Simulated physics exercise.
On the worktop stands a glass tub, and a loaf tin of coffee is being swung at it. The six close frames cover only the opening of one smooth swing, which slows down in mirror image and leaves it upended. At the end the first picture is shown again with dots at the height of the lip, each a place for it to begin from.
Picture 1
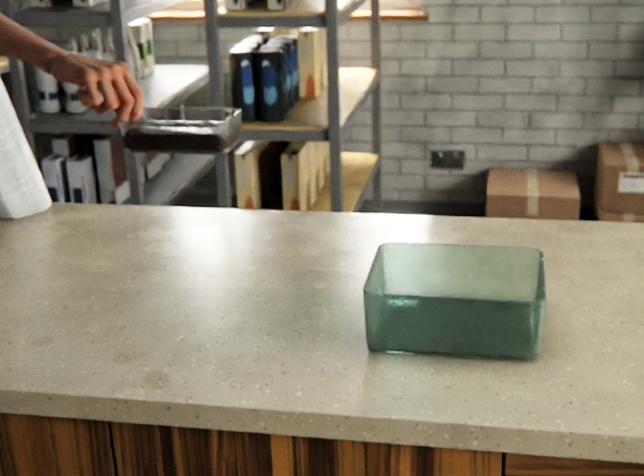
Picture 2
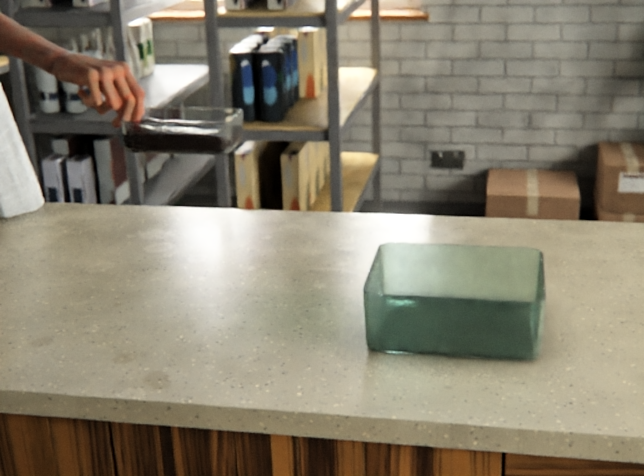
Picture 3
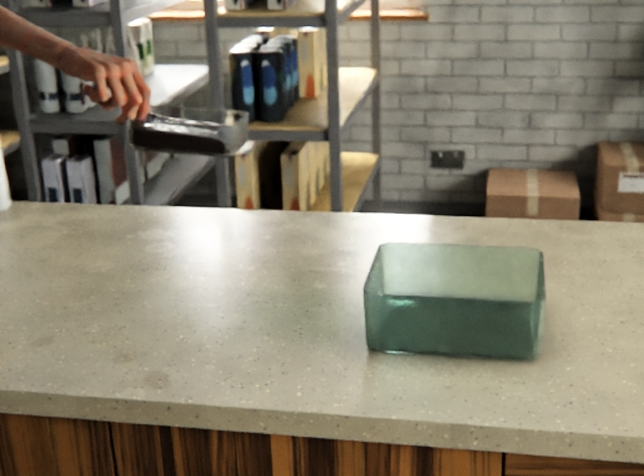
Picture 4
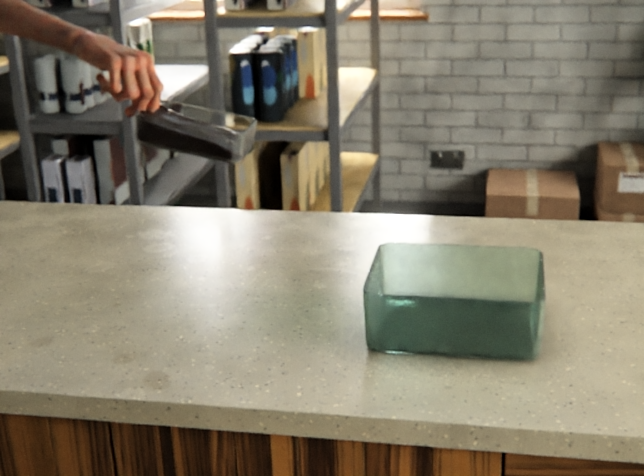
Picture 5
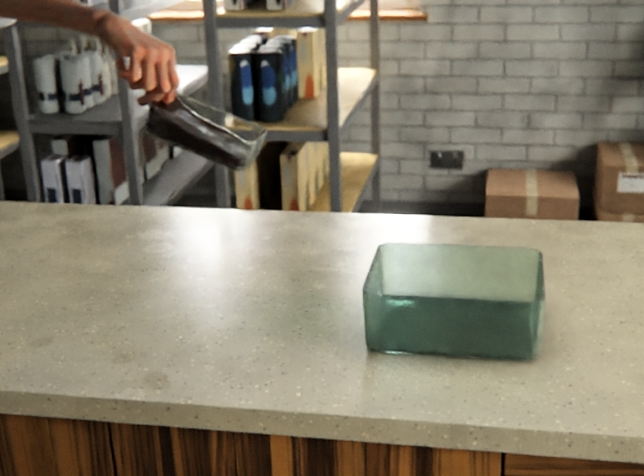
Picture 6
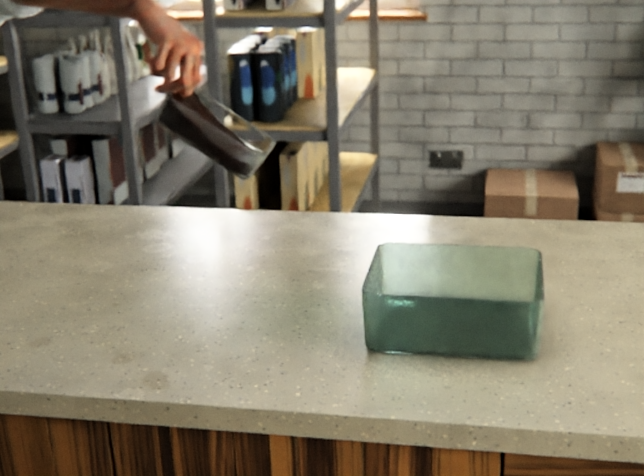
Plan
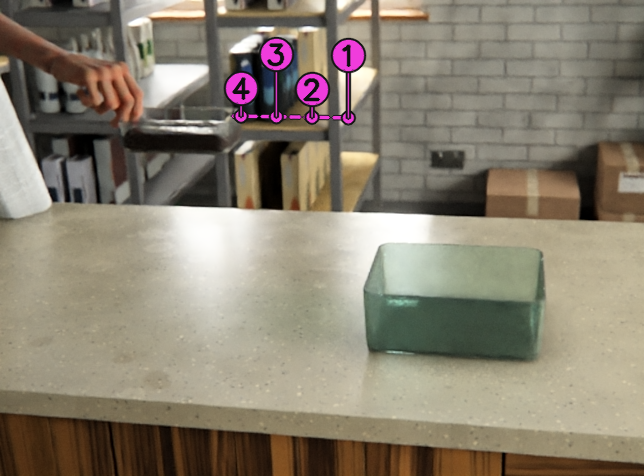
A bare forearm and hand at the upper left hold a dark, clear-sided rectangular container above a pale speckled worktop with wood-grain panels below, seen from slightly above by a still camera. A greenish glass tub stands right of centre, before grey shelves of books and bottles, a white brick wall and brown boxes. The hand shifts slightly right, steadily tilting the container's right end downward.
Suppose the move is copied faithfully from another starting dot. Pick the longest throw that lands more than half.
That is spot 3.
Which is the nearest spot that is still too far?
Spot 4.
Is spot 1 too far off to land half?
No.
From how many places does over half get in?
Three of them.
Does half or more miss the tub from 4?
Yes.
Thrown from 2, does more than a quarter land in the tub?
Yes, clearly.
On the marked copy, 1 at (348, 117); 2 at (312, 117); 3 at (276, 116); 4 at (241, 116).
Choosing 1, about 87 % lands in the tub, 4 % falls short and 9 % goes beside or beyond.
Choosing 2, about 80 % lands in the tub, 7 % falls short and 13 % goes beside or beyond.
Choosing 3, about 70 % lands in the tub, 21 % falls short and 9 % goes beside or beyond.
Choosing 4, about 35 % lands in the tub, 59 % falls short and 6 % goes beside or beyond.
